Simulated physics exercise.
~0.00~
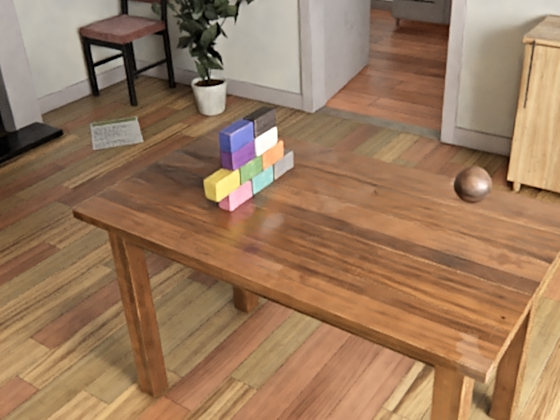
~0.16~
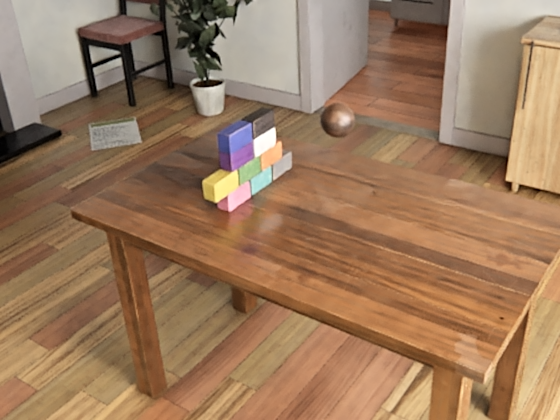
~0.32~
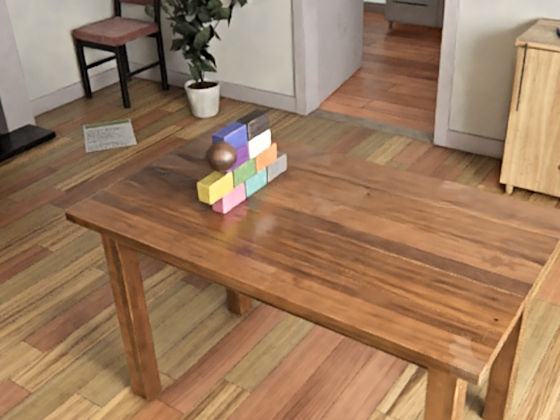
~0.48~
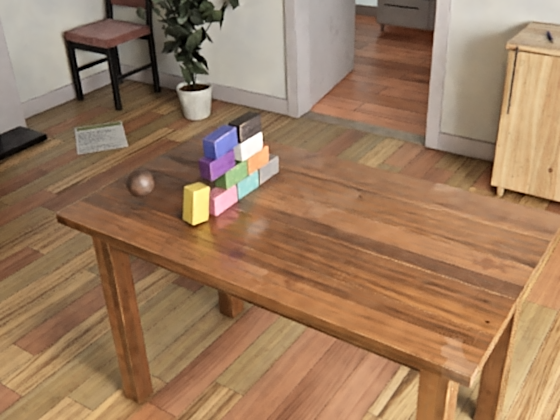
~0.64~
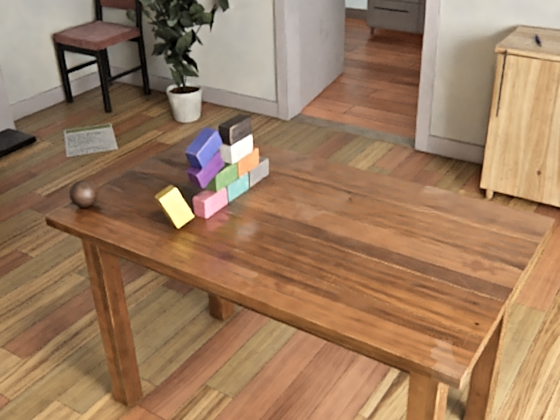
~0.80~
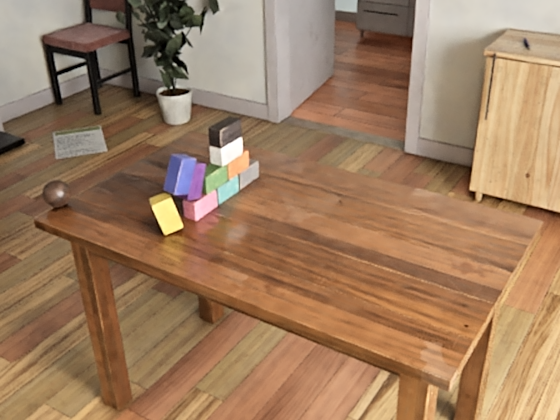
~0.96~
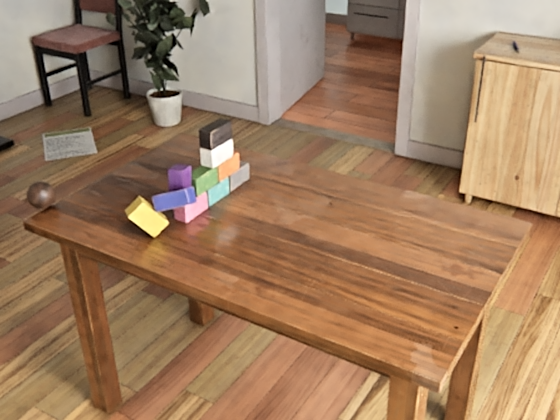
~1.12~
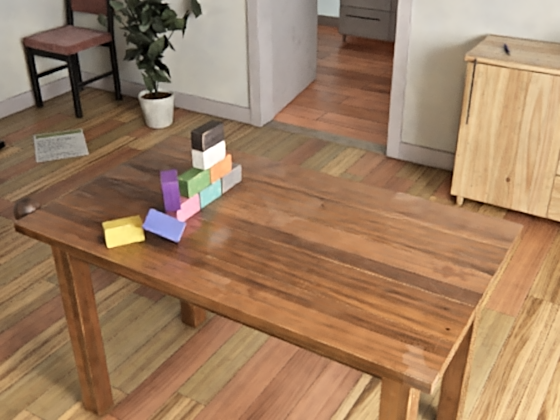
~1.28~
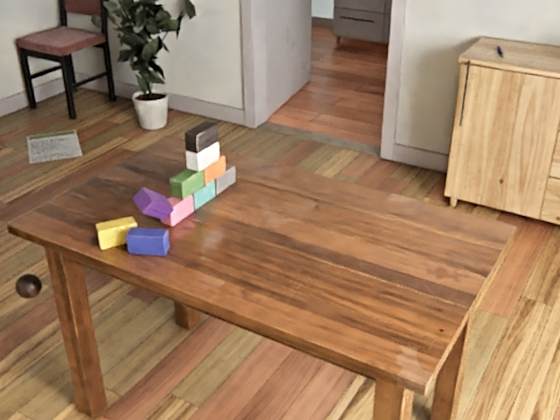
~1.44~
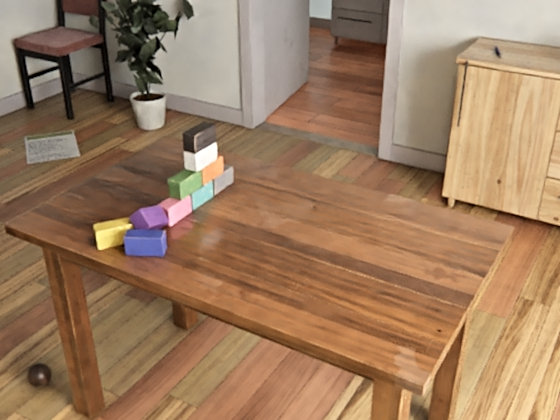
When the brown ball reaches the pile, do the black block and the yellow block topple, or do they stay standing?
They end differently. The yellow block topples onto the table, while the black block keeps standing on the pile.
A brown ball flew left across a wooden table into a small pile of colorful blocks, knocking the yellow, blue and purple ones over onto the tabletop, then rolled off the left edge and dropped toward the floor while the other blocks stayed stacked.
